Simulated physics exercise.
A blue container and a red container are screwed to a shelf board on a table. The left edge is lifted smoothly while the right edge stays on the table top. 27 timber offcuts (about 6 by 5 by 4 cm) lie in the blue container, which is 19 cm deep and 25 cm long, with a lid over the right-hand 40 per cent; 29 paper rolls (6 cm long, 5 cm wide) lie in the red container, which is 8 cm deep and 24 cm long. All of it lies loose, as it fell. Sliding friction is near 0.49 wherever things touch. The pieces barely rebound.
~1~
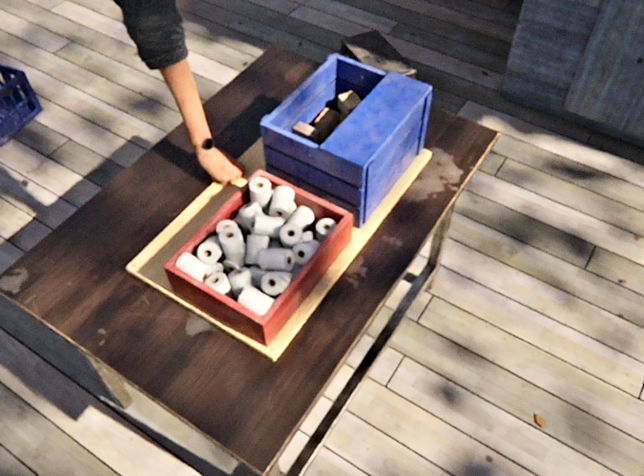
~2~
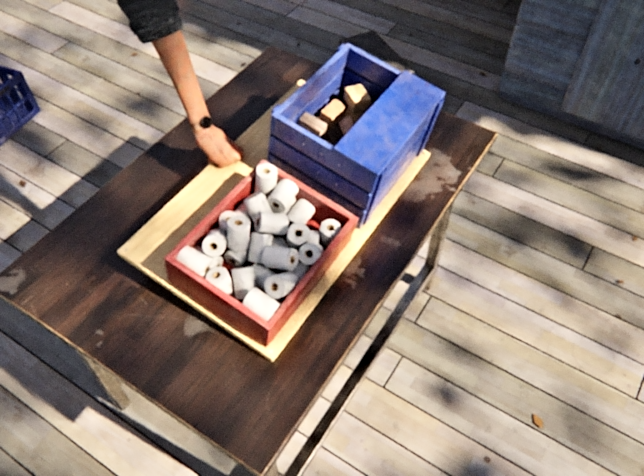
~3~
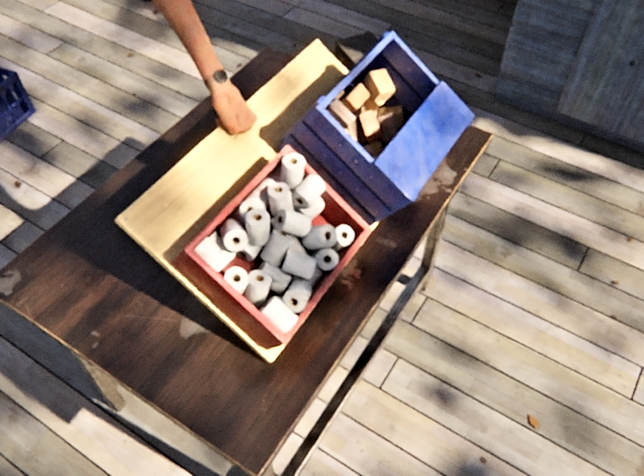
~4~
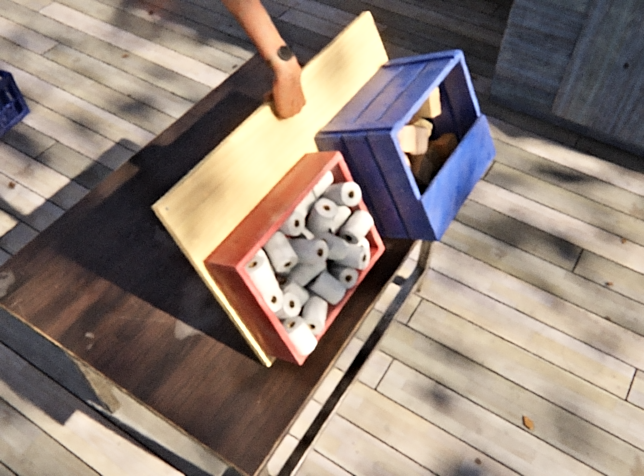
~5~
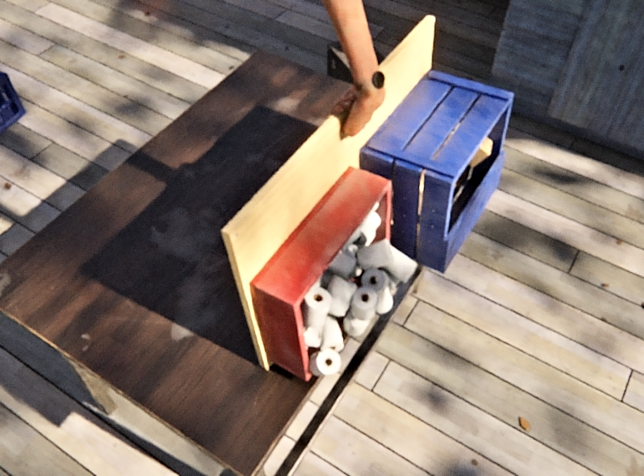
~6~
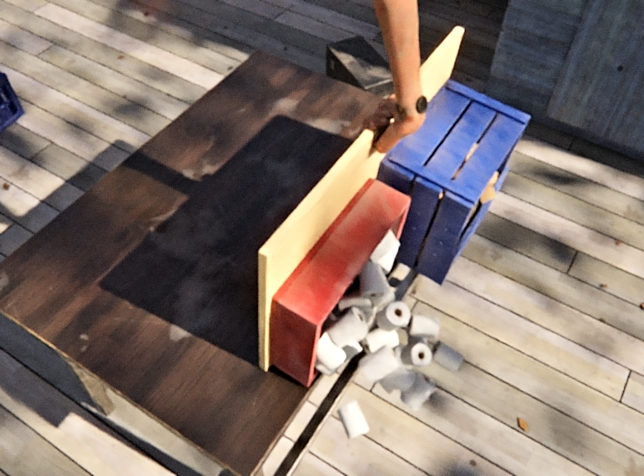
A pale board carrying two open containers lies on a dark wooden table on a sunlit plank deck, seen from above at an angle. The red container in front holds white paper rolls, and the blue one behind, partly lidded, holds wooden blocks. A hand lifts the board's left edge until it stands upright, rolls tumbling rightward from the red container, while the camera shifts slightly.
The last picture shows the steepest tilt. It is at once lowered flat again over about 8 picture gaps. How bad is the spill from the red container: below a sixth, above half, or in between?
It sheds more than half of them.
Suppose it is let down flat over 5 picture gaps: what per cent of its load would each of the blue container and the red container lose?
Then blue container 0, red container 90 per cent.
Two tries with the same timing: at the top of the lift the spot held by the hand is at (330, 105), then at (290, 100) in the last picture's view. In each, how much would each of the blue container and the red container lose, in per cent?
Blue container 0 then 0, red container 70 then 40 per cent.
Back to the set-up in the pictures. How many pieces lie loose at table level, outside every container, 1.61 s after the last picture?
Roughly 0.
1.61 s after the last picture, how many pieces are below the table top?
About 25.
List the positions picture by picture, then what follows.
In the first frame (we follow the rim corner now nearest the camera; the camera pans a little), red container at (260, 319); blue container at (360, 166); tilt 0°; nothing out yet.
Red container at (266, 324); blue container at (373, 172); tilt 10°, in the second frame.
Red container at (282, 337); blue container at (406, 196); tilt 33°, in the third frame.
Red container at (300, 358); blue container at (434, 235); tilt 62°, in the fourth frame.
Red container at (309, 376); blue container at (442, 267); tilt 85°; 7 out, the lowest roll at (379, 295), in the fifth frame.
Red container at (310, 382); blue container at (440, 279); tilt 95°; 14 out, the lowest roll at (417, 346), in the sixth frame.
Then, 0.26 s after the last picture, tilt 79°; 0 of 27 out of the blue container and 24 of 29 out of the red container.
Then, 0.58 s after the last picture, tilt 36°; 0 of 27 out of the blue container and 25 of 29 out of the red container.
Then, 1.03 s after the last picture, tilt 0°; 0 of 27 out of the blue container and 25 of 29 out of the red container.
Final count (1.61 s after the last picture), 0 of 27 out of the blue container and 25 of 29 out of the red container. Asked share, 25 of 29, 86 per cent.
